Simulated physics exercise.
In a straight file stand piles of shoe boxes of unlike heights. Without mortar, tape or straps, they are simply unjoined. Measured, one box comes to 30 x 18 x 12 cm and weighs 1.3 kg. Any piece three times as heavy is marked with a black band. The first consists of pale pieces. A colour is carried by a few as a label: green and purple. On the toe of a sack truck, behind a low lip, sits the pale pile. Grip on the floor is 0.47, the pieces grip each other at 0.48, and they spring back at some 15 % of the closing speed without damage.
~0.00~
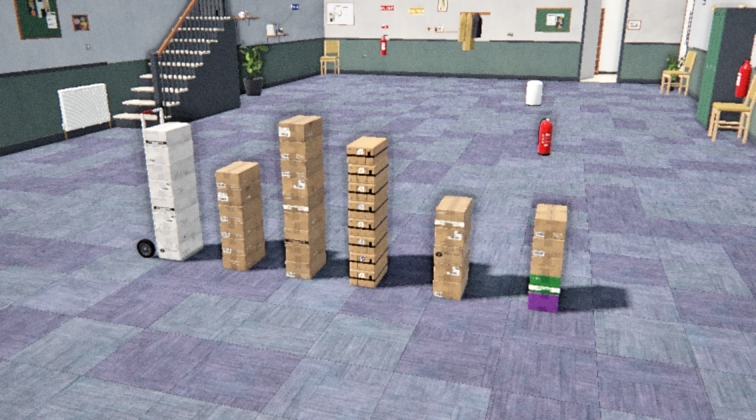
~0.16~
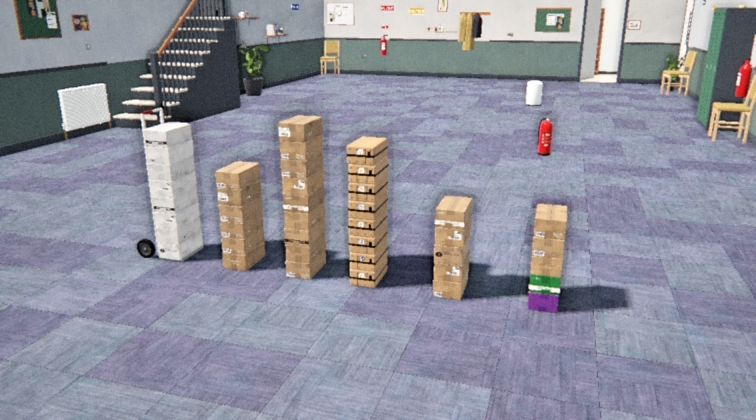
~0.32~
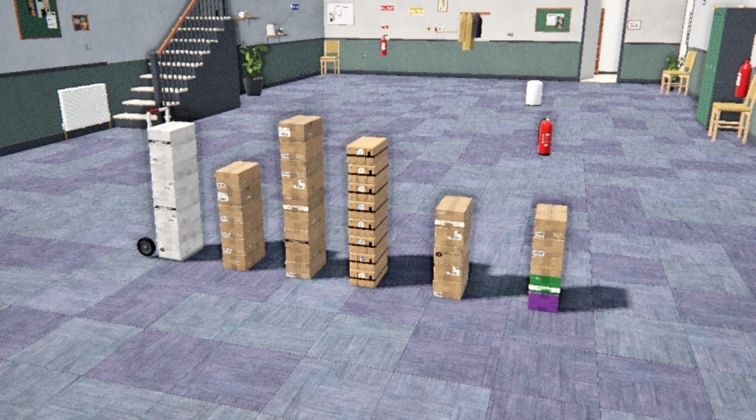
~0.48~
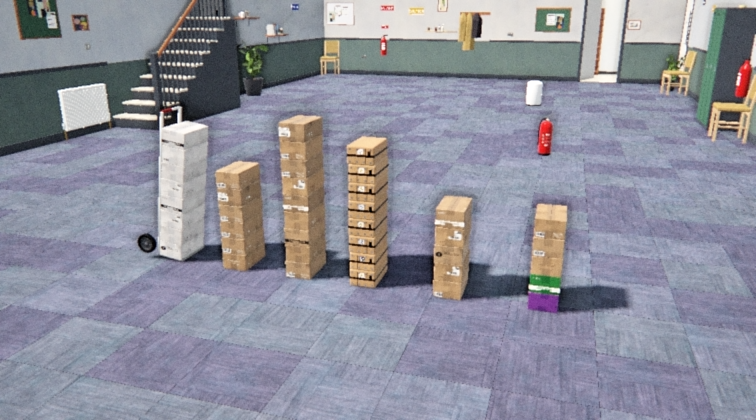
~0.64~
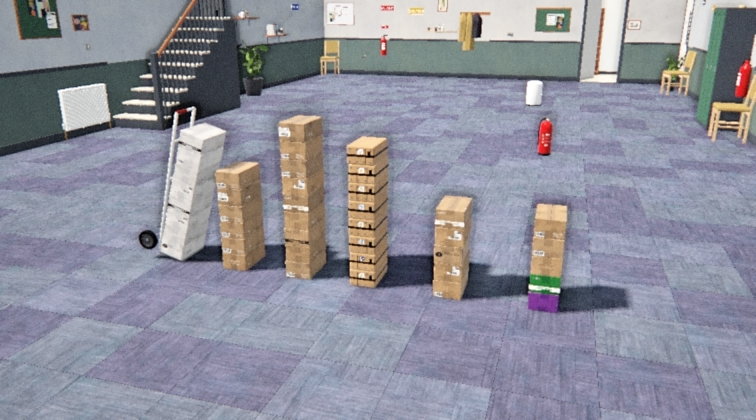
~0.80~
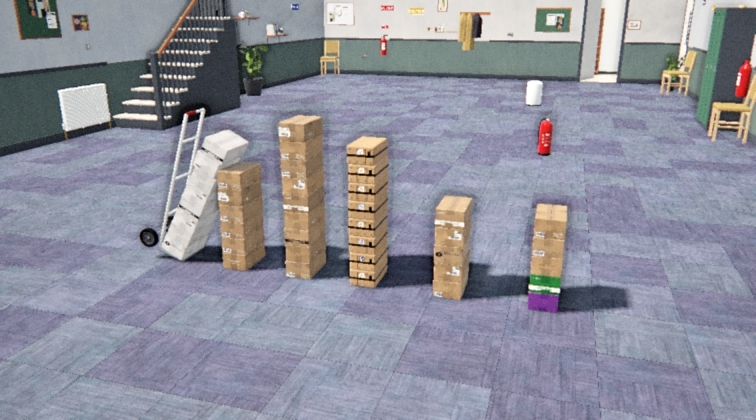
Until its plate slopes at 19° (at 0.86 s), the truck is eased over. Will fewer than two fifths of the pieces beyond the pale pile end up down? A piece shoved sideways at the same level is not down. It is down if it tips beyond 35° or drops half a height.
No.
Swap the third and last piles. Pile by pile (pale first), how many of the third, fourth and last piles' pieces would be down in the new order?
After the swap, the third pile would have 0 down, the fourth 0 and the last 0.
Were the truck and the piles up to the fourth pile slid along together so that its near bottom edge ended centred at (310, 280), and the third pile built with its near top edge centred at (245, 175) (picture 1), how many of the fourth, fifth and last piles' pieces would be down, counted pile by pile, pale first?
Counts down - fourth: 0; fifth: 0; last: 0.
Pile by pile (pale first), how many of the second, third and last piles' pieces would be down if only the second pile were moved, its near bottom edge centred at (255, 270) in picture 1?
Then, pile by pile: Second 5, third 9, last 4.
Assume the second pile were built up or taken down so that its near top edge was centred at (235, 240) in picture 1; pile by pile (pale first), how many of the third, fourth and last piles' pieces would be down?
Pile by pile that makes third 0, fourth 0, last 0.
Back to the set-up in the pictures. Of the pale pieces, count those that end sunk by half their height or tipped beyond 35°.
I count 8 of the pale pieces.
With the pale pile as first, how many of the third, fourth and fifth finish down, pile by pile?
As for pieces, it's third 9, fourth 8 and fifth 4.
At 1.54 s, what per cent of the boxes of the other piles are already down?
By then 20 %.
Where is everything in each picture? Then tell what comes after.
In the first picture (pixels give the middle of a visible side), truck frame 0° forward; green box (545, 285); purple box (543, 303); none of the others has stirred.
Truck frame 0° forward; green box (545, 285), in the second picture.
Truck frame 3° forward; purple box (543, 303), in the third picture.
Truck frame (161, 142) 8° forward, top of the pale pile leaning 9°; purple box (543, 303); none of the others has stirred, in the fourth picture.
Truck frame (173, 142) 15° forward, top of the pale pile leaning 18°; purple box (543, 303); none of the others has stirred, in the fifth picture.
Truck frame (181, 143) 19° forward, top of the pale pile leaning 27°; purple box (543, 303); green box (545, 285); one has shifted, in the sixth picture.
After 1.54 s, 8 of the pale pile down; 6 of the 33 other boxes down.
After 2.70 s, 8 of the pale pile down; 23 of the 33 other boxes down.
In the end (4.3 s), 8 of the pale pile down; 31 of the 33 other boxes down; green box on its side; purple box 6 cm from its place. That is 94 per cent. From the last view, middles, green box near (618, 292), purple box near (555, 294).
